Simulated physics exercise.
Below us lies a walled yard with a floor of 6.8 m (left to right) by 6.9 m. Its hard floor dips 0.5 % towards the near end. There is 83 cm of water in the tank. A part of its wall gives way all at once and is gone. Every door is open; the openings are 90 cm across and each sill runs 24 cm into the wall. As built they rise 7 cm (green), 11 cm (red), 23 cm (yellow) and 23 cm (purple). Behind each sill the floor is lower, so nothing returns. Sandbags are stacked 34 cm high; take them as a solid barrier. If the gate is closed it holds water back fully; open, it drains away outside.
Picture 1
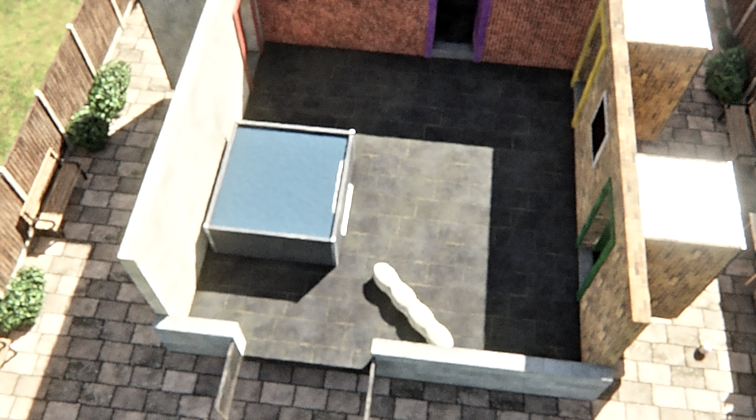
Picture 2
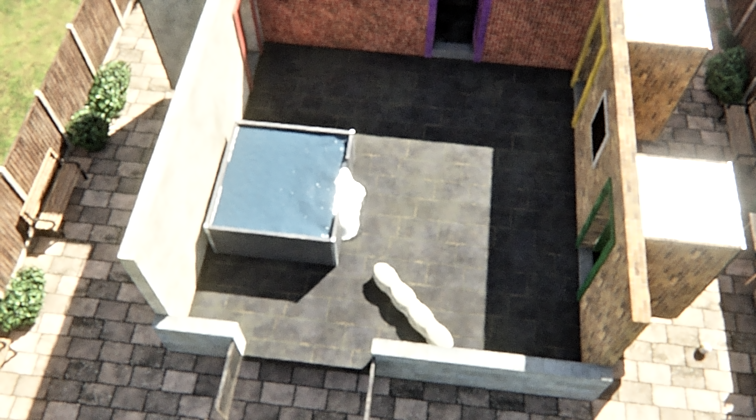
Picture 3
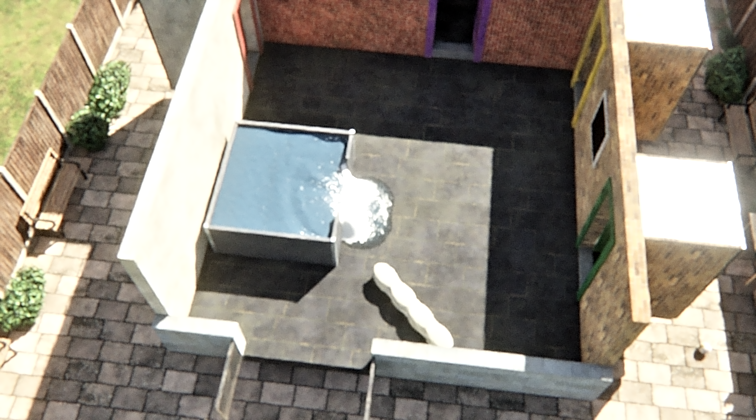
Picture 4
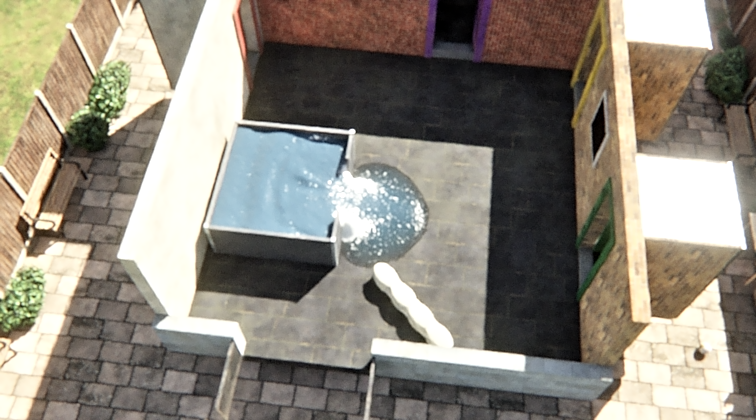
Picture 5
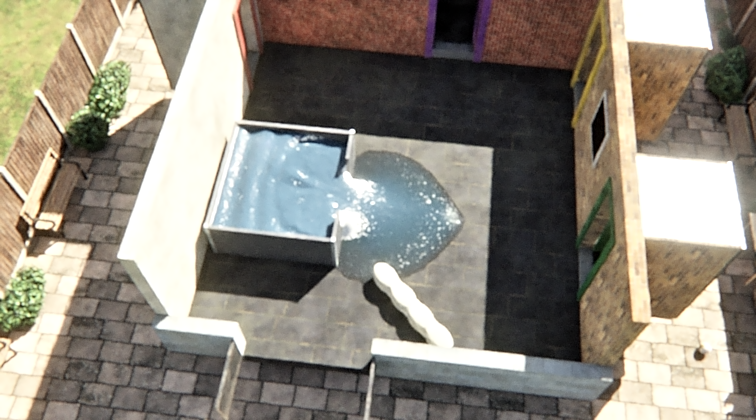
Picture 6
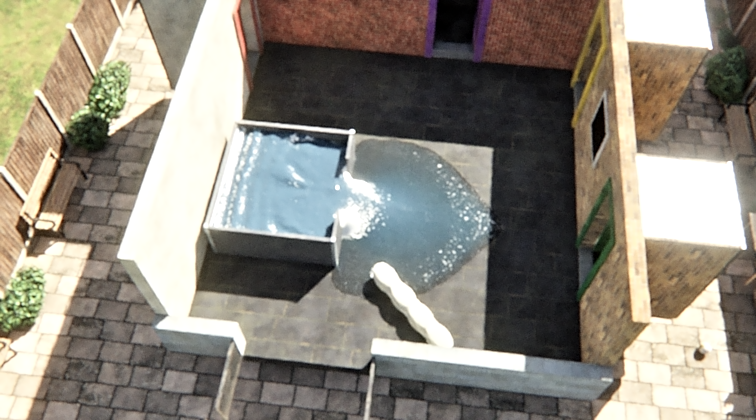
Water bursts through the right side of a raised tank and spreads across the yard's dark floor.
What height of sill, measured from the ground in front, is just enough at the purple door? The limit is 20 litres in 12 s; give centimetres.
About 5.5 cm.
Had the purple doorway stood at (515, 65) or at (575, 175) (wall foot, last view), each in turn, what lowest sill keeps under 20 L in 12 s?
Roughly 12.0 and 20 cm.
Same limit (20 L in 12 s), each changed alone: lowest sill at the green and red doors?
About 23 cm at green and 8.0 cm at red.
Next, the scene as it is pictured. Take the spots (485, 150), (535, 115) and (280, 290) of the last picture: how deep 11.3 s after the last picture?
About 7, 10 and 3 cm.
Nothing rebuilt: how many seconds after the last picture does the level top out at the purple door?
Near 3.5 s.
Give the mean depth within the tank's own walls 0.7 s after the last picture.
Roughly 58 cm on average.
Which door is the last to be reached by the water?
Last comes the red one.
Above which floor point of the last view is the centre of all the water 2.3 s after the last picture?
Around (394, 209).
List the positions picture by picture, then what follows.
The first picture shows the tank at (282, 180) is whole and still, 83 cm deep; the purple door at (457, 25) is dry.
In the second picture, the front is at (358, 232), 0.3 m from the gap at (342, 201); 0.3 m2 of floor is wet, 83 cm left at the back.
In the third picture, the gap is at (343, 202), the front 0.9 m out at (388, 227); the back of the tank holds 83 cm.
In the fourth picture, the front is at (423, 225), 1.5 m from the gap at (343, 203); 2.5 m2 of floor is wet, 83 cm left at the back.
In the fifth picture, the gap is at (343, 203), the front 2.2 m out at (458, 226); the back of the tank holds 77 cm.
In the sixth picture, the front is at (497, 227), 2.9 m from the gap at (343, 202); 6.5 m2 of floor is wet, 70 cm left at the back; the purple door at (457, 25), 4.5 m from the gap, is still 2.5 m from the nearest water.
Then, 0.7 s after the last picture water covers 40 % of the floor, deepest (47 cm) near (351, 215); it has not reached the purple door.
Then, 2.3 s after the last picture water covers 50 % of the floor, deepest (33 cm) near (559, 70); 2 cm at the purple door, 0 litres in over its 23 cm sill.
Then, 11.3 s after the last picture water covers 95 % of the floor, deepest (14 cm) near (319, 54); 8 cm at the purple door, 0 litres in over its 23 cm sill.
At the purple door as built, the water peaked near 9 cm, 3.5 s after the last picture.
With a sill of 4.5 cm, 35 litres would have come in within the 12 s; with 6 cm, 15 litres. So under 20 litres takes about 5.5 cm.
